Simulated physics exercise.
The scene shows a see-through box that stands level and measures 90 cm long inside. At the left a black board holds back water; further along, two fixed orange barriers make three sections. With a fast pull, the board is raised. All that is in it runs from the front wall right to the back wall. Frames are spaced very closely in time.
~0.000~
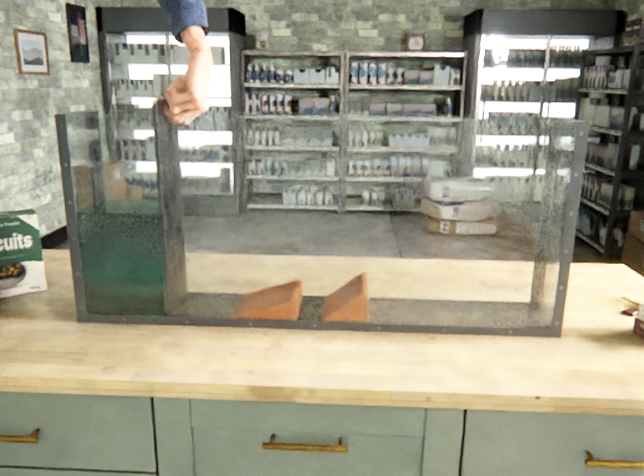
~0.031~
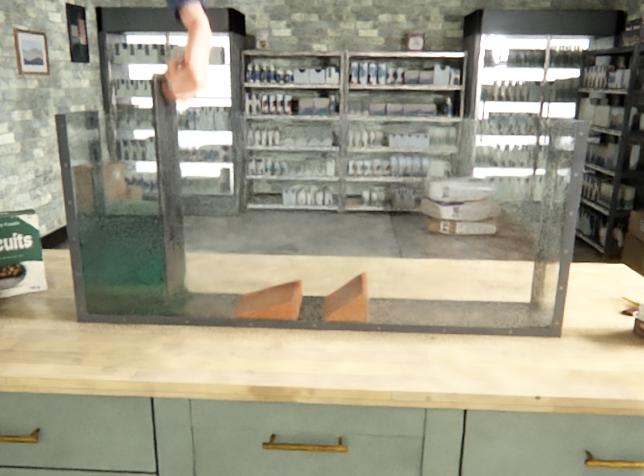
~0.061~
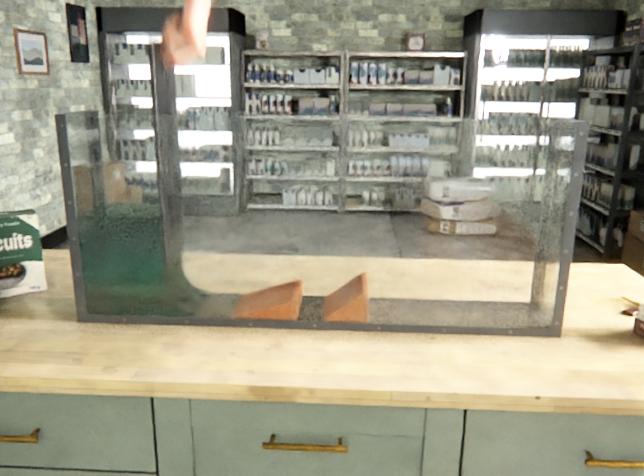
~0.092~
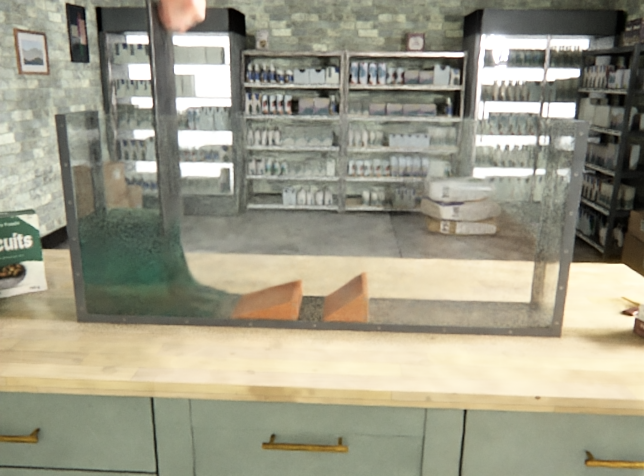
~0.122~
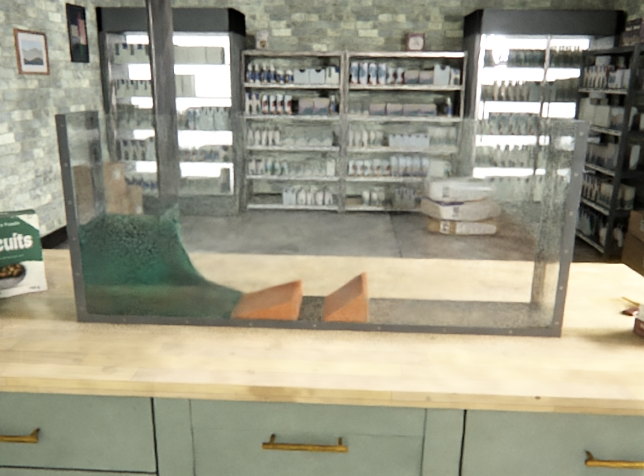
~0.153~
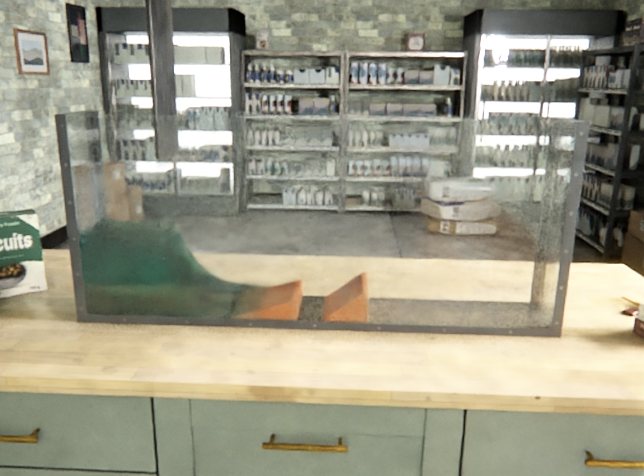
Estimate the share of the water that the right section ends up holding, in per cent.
38 %.
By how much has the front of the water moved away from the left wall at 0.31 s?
It has got out to near 56 cm from the left end.
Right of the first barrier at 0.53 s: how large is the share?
About 42 %.
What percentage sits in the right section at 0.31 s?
About 2 percent.
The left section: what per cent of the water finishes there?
Around 50 percent.
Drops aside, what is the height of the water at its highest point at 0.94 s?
Max height: Approx. 6.5 cm.
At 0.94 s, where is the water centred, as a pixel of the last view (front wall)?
Around (329, 308).
After 0.31 s 16 per cent is beyond the first barrier and 1 beyond the second.
After 0.53 s 42 per cent is beyond the first barrier and 24 beyond the second.
After 0.94 s 57 per cent is beyond the first barrier and 39 beyond the second.
In the end the left section holds 50, the middle 11 and the right 39 per cent.
